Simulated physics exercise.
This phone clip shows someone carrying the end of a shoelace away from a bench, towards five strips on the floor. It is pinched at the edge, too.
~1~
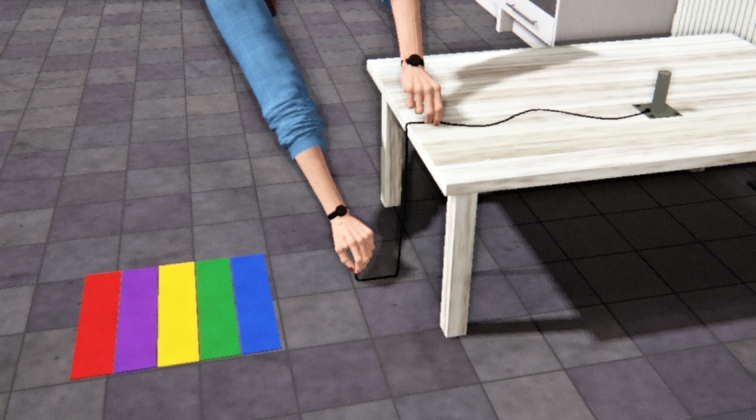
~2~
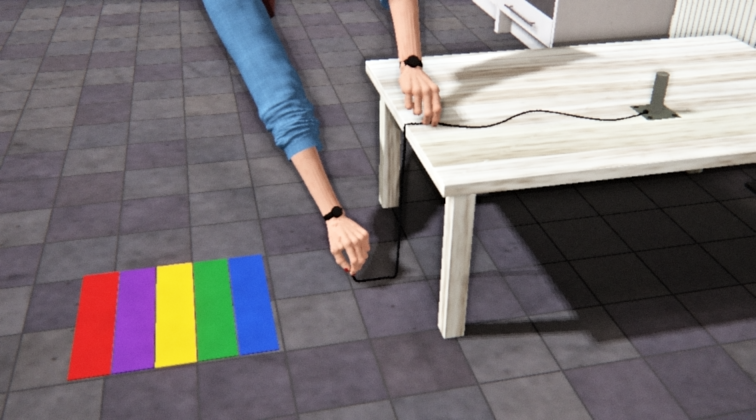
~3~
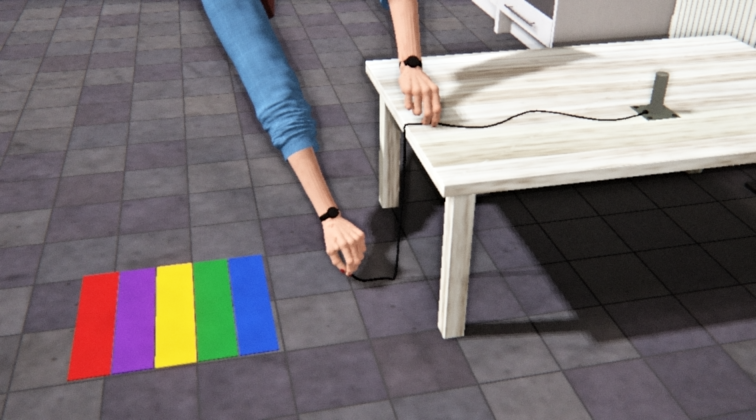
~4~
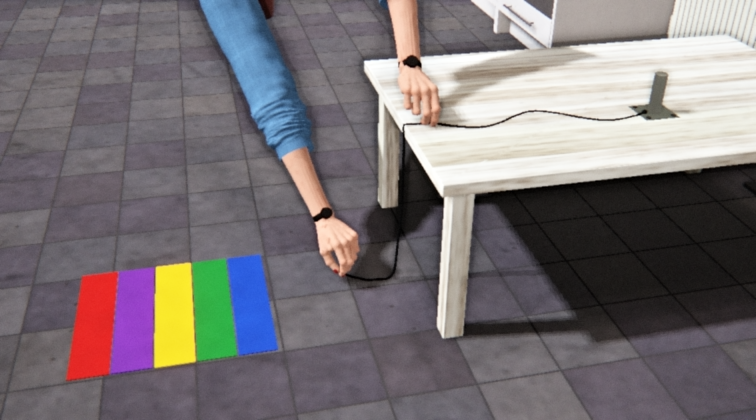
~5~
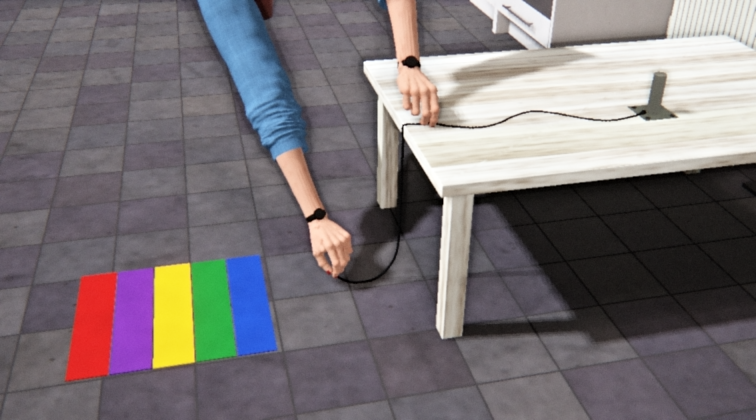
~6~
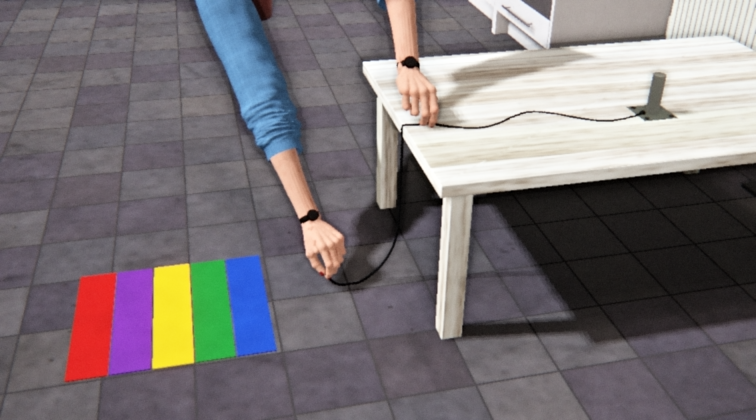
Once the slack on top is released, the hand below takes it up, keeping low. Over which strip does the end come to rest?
Over the green strip.
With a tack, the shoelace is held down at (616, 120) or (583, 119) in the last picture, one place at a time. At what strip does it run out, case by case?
In order, green and green.
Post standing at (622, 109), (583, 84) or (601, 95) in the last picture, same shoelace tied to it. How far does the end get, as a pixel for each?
(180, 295), (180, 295) and (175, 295).
Soon after, end near (272, 281); short of the strips.
After that, end near (233, 286); over blue.
At the stop, end near (210, 289); over green. The end stops over the green strip.
